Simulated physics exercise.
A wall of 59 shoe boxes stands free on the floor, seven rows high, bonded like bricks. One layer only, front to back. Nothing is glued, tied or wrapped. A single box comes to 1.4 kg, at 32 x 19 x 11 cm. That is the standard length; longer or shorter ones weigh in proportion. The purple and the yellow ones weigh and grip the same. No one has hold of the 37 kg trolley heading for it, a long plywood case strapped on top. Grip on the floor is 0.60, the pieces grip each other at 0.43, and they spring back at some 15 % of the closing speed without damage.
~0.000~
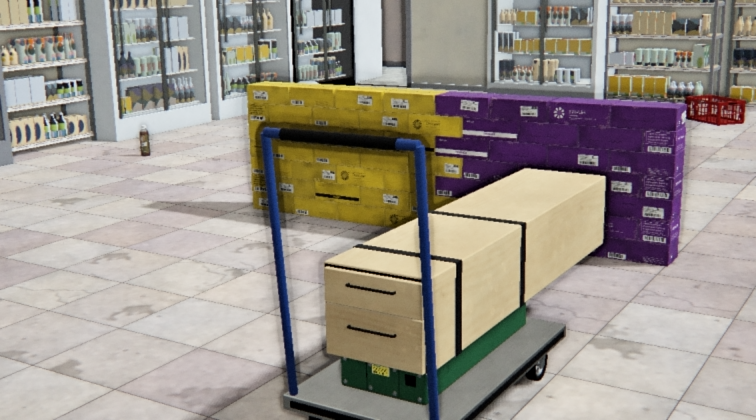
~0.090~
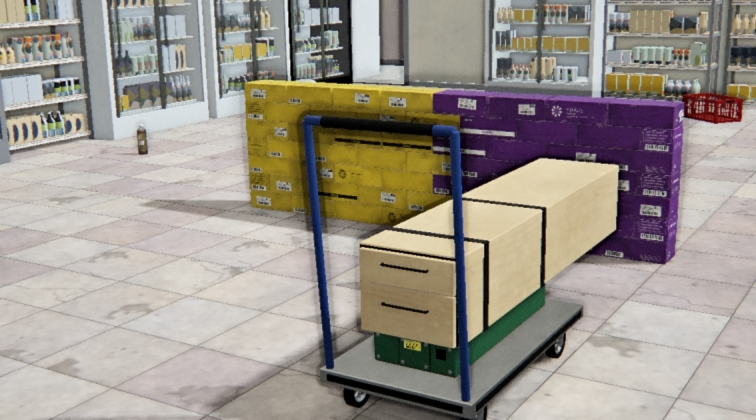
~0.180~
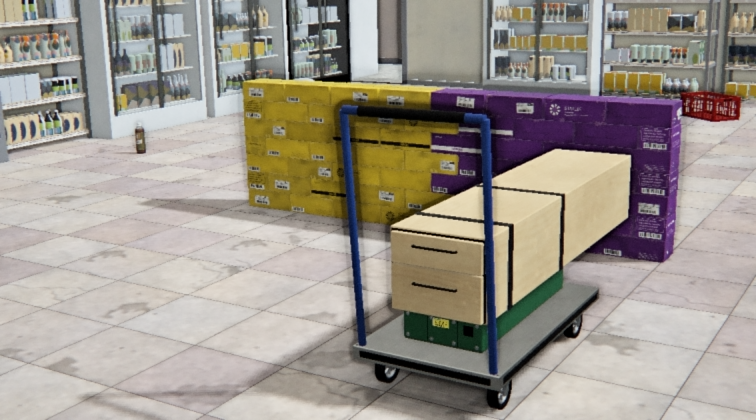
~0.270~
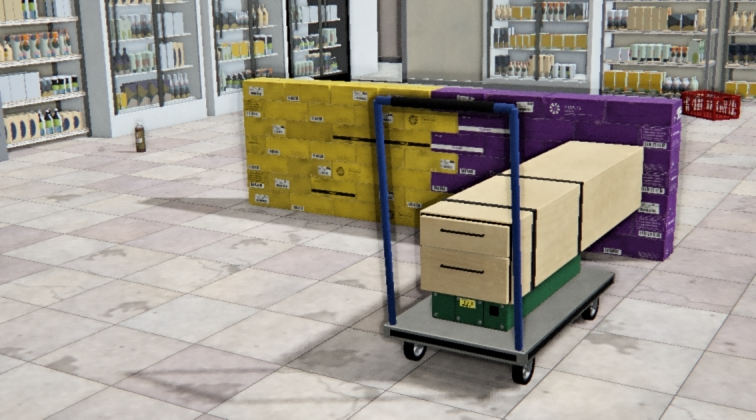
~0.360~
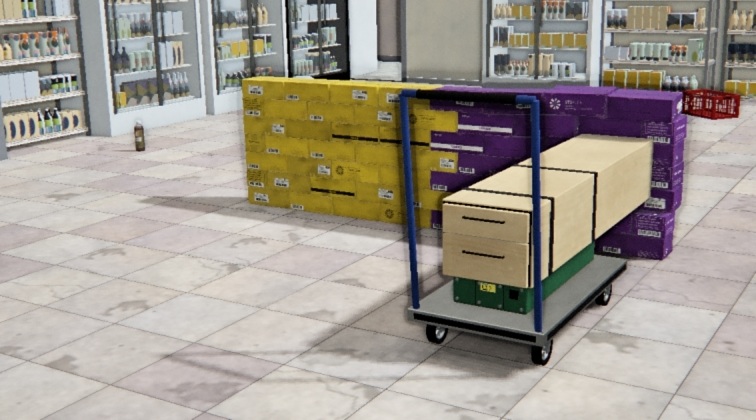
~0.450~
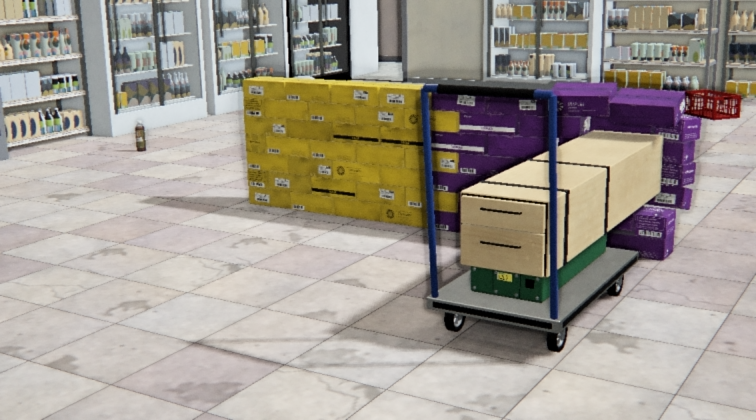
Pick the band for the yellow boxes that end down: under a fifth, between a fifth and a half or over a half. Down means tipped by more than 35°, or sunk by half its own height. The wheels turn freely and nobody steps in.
Under a fifth of them.
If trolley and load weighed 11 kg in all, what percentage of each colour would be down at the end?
Then yellow 0, purple 60 per cent.
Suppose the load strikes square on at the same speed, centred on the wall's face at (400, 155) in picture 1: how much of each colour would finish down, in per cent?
In that case yellow 50, purple 10 per cent.
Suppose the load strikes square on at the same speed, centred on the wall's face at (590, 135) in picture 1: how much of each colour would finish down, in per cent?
In that case yellow 0, purple 30 per cent.
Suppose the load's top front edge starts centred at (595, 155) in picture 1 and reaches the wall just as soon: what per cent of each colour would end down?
In that case yellow 0, purple 60 per cent.
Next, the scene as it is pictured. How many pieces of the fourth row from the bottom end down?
3 of them.
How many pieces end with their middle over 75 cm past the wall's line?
Roughly 10 of them.
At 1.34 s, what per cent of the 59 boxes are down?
At that moment 30 per cent.
After 0.78 s, load 72 cm past the wall's line, still rolling; none of the 31 yellow boxes down (9 of 59 in all colours); top yellow box unmoved; top purple box leaning 12°.
After 1.34 s, load 1.12 m past the wall's line, still rolling; none of the 31 yellow boxes down (17 of 59 in all colours); top yellow box unmoved; top purple box leaning 44°, 15 cm lower.
At rest (3.0 s), load 1.25 m past the wall's line, stopped; none of the 31 yellow boxes down (18 of 59 in all colours); top yellow box unmoved; top purple box upside down. That is 0 per cent. As the last picture would show them, middles, top yellow box near (412, 96), top purple box near (542, 187).
